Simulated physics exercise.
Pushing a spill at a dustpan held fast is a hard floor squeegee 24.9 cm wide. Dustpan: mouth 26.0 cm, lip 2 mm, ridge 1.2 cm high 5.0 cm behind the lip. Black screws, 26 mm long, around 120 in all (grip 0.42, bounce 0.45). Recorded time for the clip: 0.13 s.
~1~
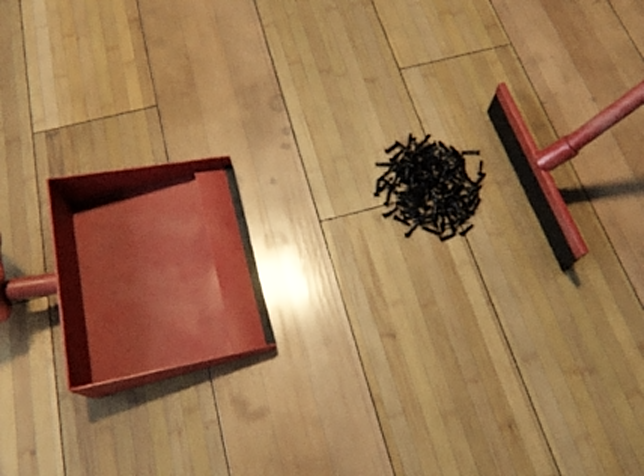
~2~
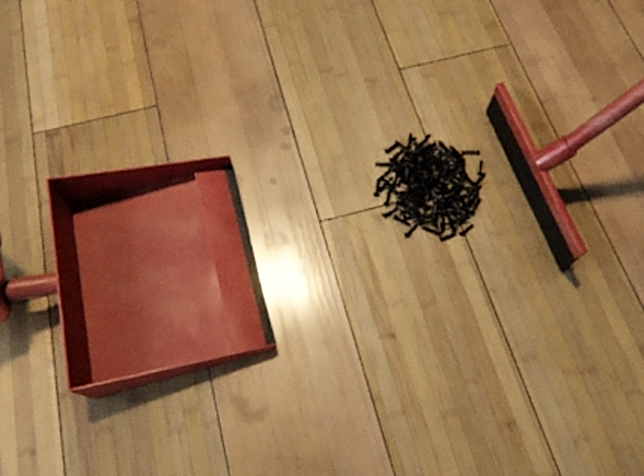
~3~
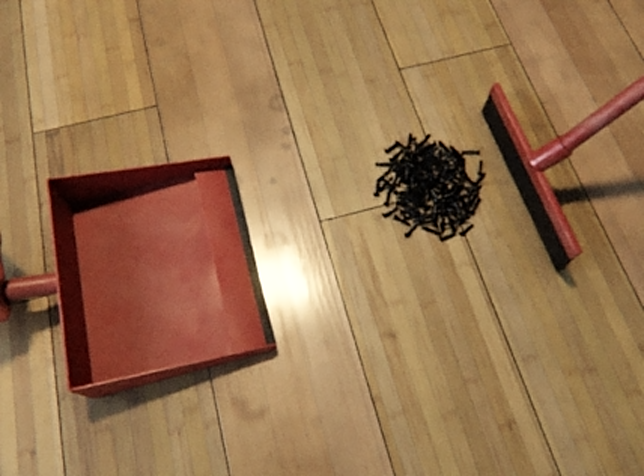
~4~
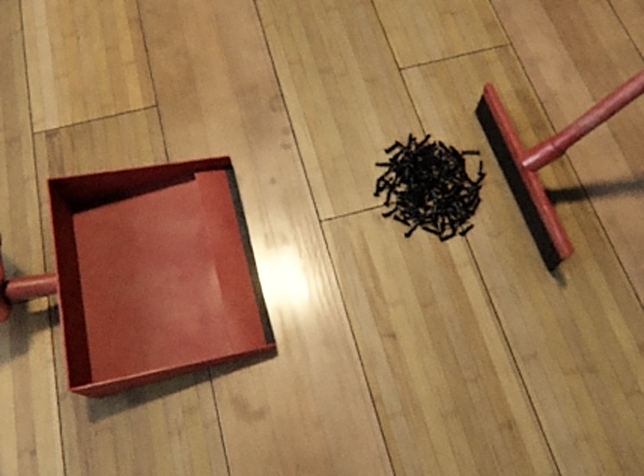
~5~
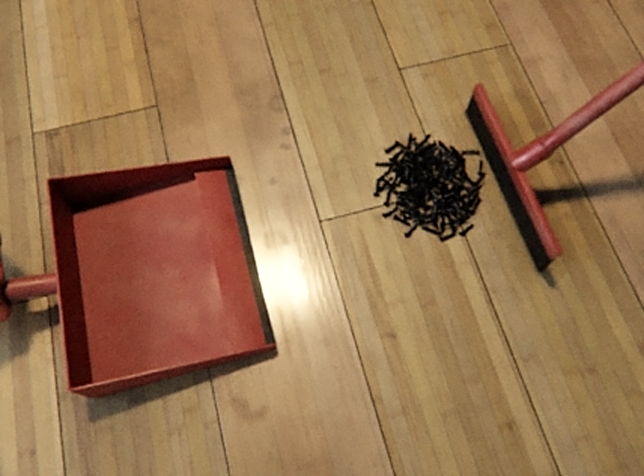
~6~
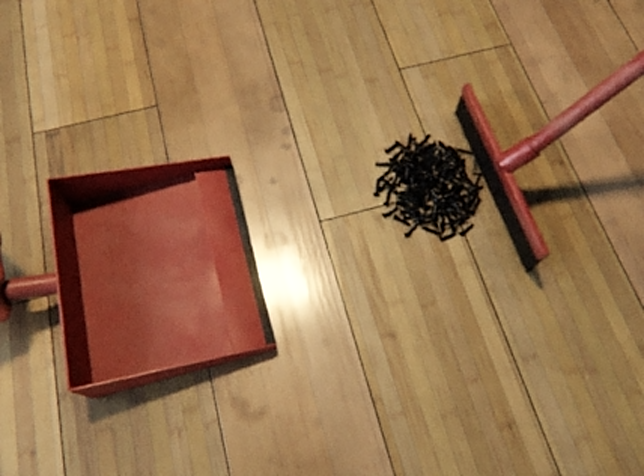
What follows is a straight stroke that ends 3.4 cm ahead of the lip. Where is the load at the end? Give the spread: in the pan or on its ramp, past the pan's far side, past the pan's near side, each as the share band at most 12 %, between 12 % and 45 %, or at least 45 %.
Spread: Pan between 12 % and 45 %, far side between 12 % and 45 %, near side at most 12 %.
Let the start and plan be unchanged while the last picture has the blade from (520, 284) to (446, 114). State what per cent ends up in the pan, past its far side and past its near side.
Split: Pan = 60, far = 5, near = 0.
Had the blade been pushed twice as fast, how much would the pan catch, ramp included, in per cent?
Then some 55 in a hundred.
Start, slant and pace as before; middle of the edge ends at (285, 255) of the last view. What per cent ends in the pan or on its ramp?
Share caught: Approx. 25 %.
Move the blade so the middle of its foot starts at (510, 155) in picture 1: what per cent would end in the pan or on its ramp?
Around 20 %.
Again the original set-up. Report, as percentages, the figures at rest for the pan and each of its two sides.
The pan holds 25 per cent at the end, the far side 15 per cent and the near side 0 per cent.
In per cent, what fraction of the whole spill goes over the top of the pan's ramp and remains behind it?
Around 0 in a hundred.
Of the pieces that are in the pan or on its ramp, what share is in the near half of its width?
I'd say near 0 per cent.
Then, 0.24 s after the last picture, middle of the blade 18 cm from the lip; 0 % over the lip, far side 5 %, near side 0 %.
Then, 0.40 s after the last picture, middle of the blade 9 cm from the lip; 0 % over the lip, far side 10 %, near side 0 %.
Then, 0.69 s after the last picture, middle of the blade 4 cm from the lip; 25 % over the lip, far side 15 %, near side 0 %.
In the end, pan 25 %, far side 15 %, near side 0 %, in front of the lip or behind the blade 60 %.
